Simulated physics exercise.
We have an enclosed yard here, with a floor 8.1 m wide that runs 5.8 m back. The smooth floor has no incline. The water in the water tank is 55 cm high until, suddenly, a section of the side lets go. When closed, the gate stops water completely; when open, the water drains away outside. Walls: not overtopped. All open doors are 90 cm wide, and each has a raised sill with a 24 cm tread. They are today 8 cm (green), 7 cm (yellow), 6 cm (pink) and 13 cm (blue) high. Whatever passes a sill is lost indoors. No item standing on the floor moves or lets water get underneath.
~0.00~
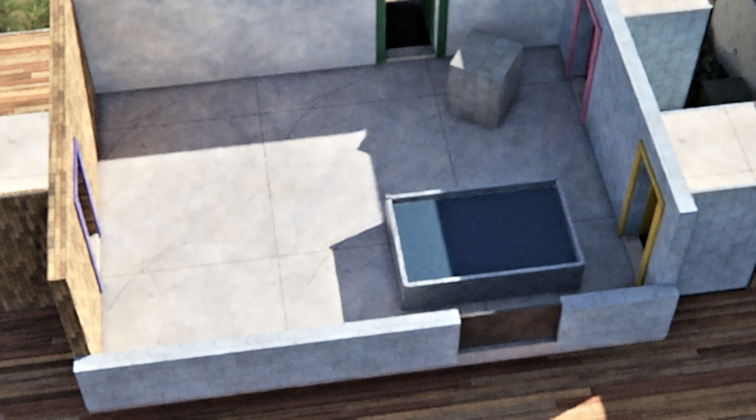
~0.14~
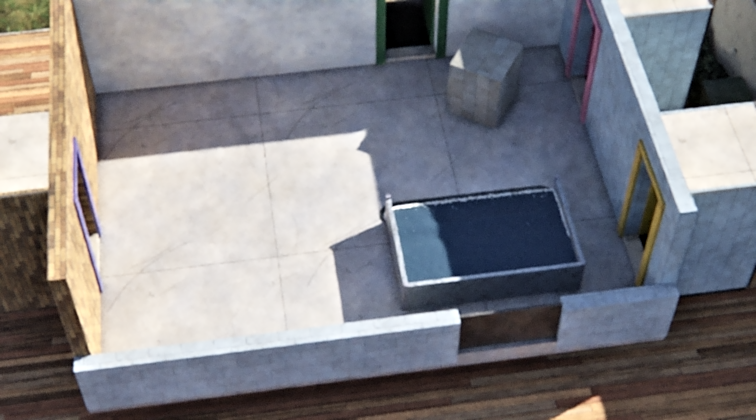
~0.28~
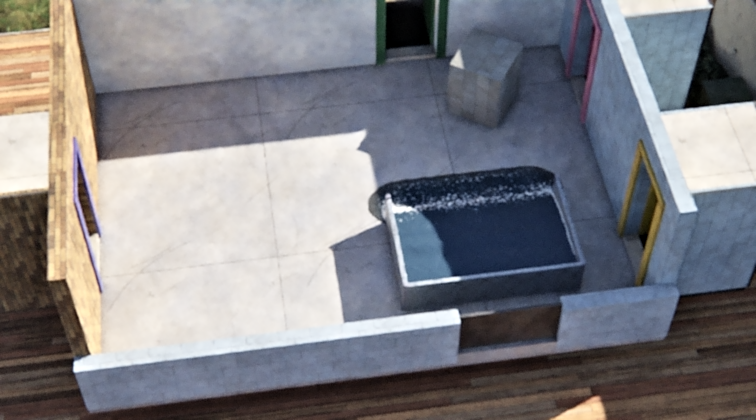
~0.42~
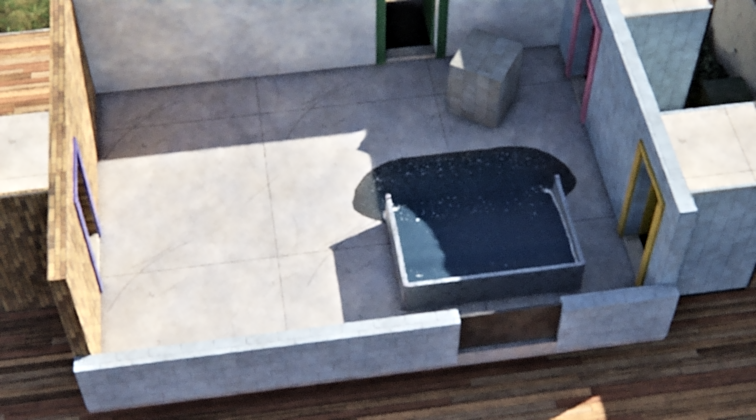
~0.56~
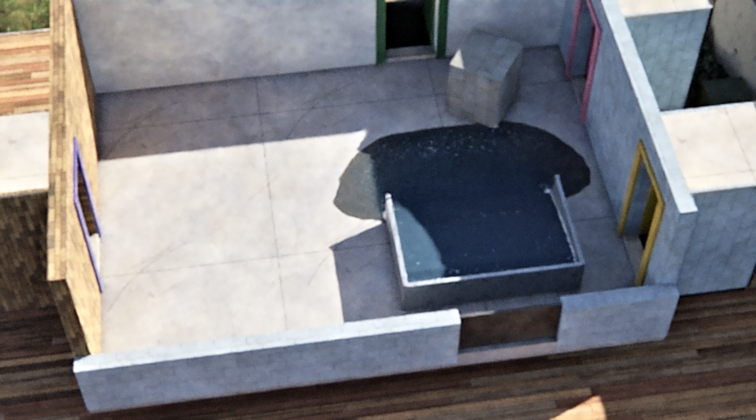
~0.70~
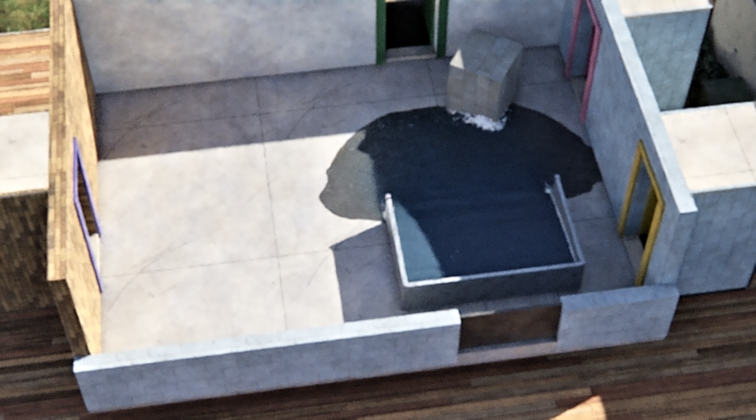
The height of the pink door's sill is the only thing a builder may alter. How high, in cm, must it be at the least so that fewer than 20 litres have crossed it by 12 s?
At least roughly 16 cm high.
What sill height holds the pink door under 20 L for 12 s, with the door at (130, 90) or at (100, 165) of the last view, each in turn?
Roughly 11.0 cm, then roughly 10.0 cm.
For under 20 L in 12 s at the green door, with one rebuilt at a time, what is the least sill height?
Green door, minimum about 22 cm.
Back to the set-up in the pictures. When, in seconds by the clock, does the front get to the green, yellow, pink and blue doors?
For green it's 1.0 s, for yellow 5.0 s, for pink 1.1 s, and for blue 4.5 s.
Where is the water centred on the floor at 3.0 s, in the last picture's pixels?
Approximately (422, 141).
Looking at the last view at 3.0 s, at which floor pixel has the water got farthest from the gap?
Somewhere near the pixel (129, 91).
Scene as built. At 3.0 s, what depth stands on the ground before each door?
At the green door the depth is 17 cm, at yellow 0 cm, at pink 17 cm and at blue 0 cm.
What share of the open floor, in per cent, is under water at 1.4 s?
Roughly 30 percent.
After 1.4 s water covers 30 % of the floor, deepest (36 cm) near (478, 124); 8 cm at the pink door, 0 litres in over its 6 cm sill.
After 3.0 s water covers 40 % of the floor, deepest (24 cm) near (552, 53); 17 cm at the pink door, 60 litres in over its 6 cm sill.
After 12.0 s water covers 100 % of the floor, deepest (10 cm) near (448, 341); 4 cm at the pink door, 125 litres in over its 6 cm sill.
At the pink door as built, the water arrived by 1.2 s and peaked near 19 cm at 2.6 s.
With a sill of 13.5 cm, 33 litres would have come in within the 12 s; with 18.5 cm, 11 litres. So under 20 litres takes about 16 cm.
